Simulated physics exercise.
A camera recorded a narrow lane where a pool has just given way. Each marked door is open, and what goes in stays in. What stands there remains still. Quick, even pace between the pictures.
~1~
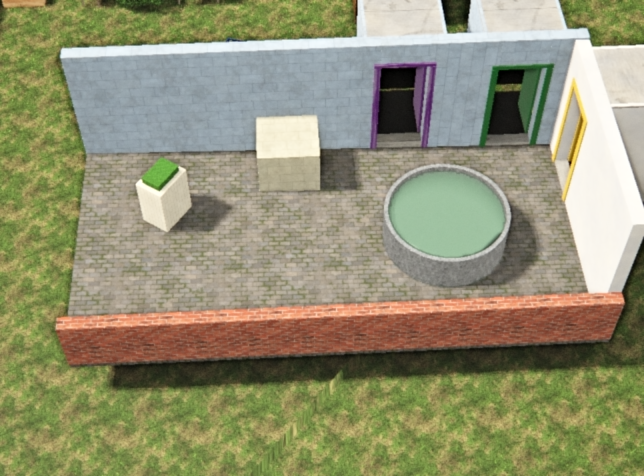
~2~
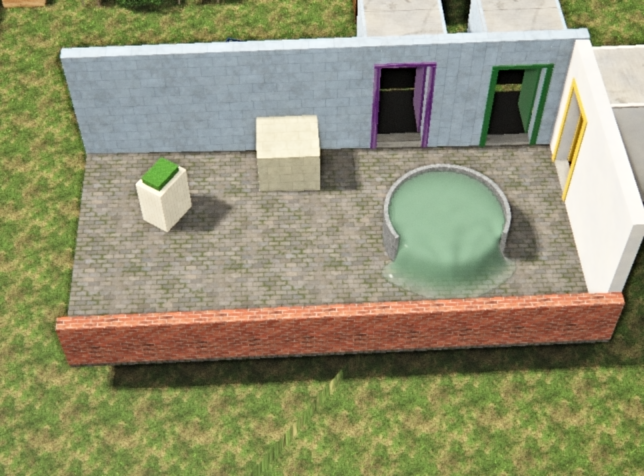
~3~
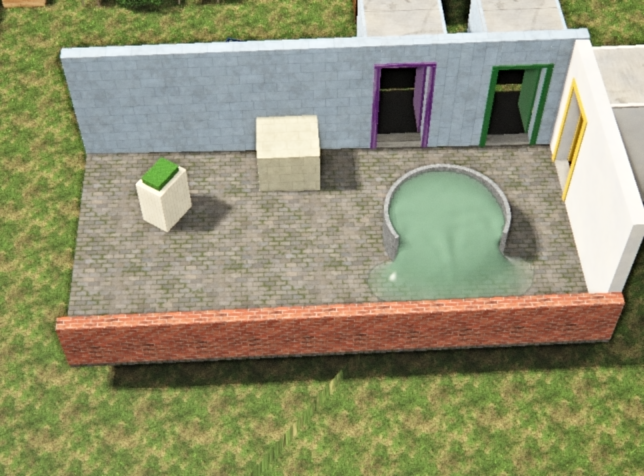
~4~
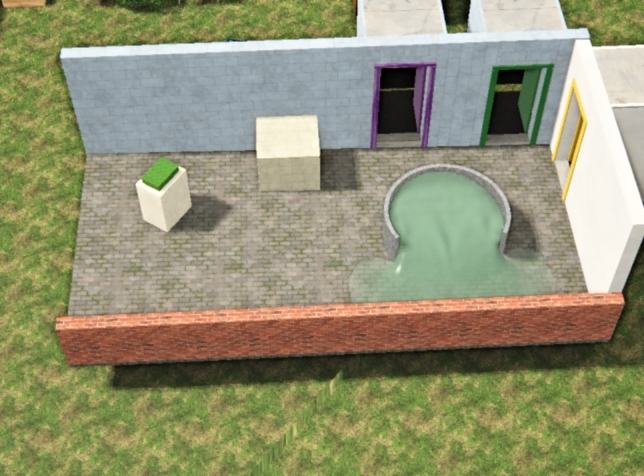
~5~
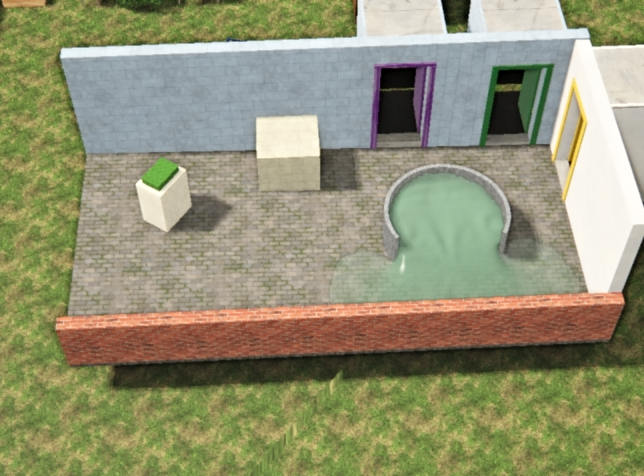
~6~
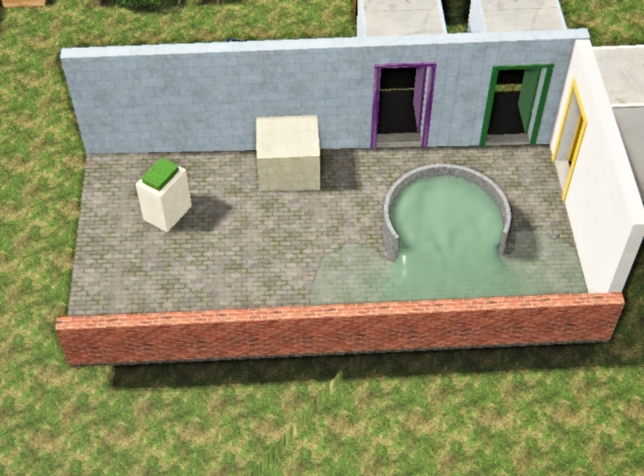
In a paved yard enclosed by blue, white and brick walls, a round grey tank of green water stands whole, then opens at its front, and the water pours out and spreads across the paving to both sides.
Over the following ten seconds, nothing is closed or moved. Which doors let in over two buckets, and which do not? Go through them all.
Purple door: Up to two buckets, yellow door: Above two buckets, green door: Above two buckets.
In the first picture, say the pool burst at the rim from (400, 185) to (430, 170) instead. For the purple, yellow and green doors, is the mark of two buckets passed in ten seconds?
At the doors, purple crosses the line, yellow crosses the line and green never reaches it.
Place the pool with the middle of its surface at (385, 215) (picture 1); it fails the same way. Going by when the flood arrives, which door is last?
Door marked purple.
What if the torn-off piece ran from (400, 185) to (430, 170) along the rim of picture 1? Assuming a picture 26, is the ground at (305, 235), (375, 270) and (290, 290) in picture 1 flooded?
Taking each in turn, they come out watered, watered, watered.
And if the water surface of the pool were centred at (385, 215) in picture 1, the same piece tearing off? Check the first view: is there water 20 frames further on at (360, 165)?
Well, it ends up unwetted there.
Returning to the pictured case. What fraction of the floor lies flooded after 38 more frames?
I'd estimate some 95 per cent.
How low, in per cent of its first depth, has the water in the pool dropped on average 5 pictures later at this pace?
44 percent or so.
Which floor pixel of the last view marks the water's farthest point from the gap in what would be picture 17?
Look around (101, 336).
A moment on, water covers 20 % of the floor; the purple door not reached, the yellow door not reached, the green door not reached.
Next, water covers 45 % of the floor; the purple door not reached, the yellow door wet at the sill, nothing in, the green door not reached.
Then, water covers 75 % of the floor; the purple door wet at the sill, nothing in, the yellow door wet at the sill, nothing in, the green door far over two buckets in.
Later, water covers 95 % of the floor; the purple door wet at the sill, nothing in, the yellow door under two buckets in, the green door far over two buckets in.
In the end, water covers 80 % of the floor; the purple door wet at the sill, nothing in, the yellow door over two buckets in, the green door far over two buckets in.
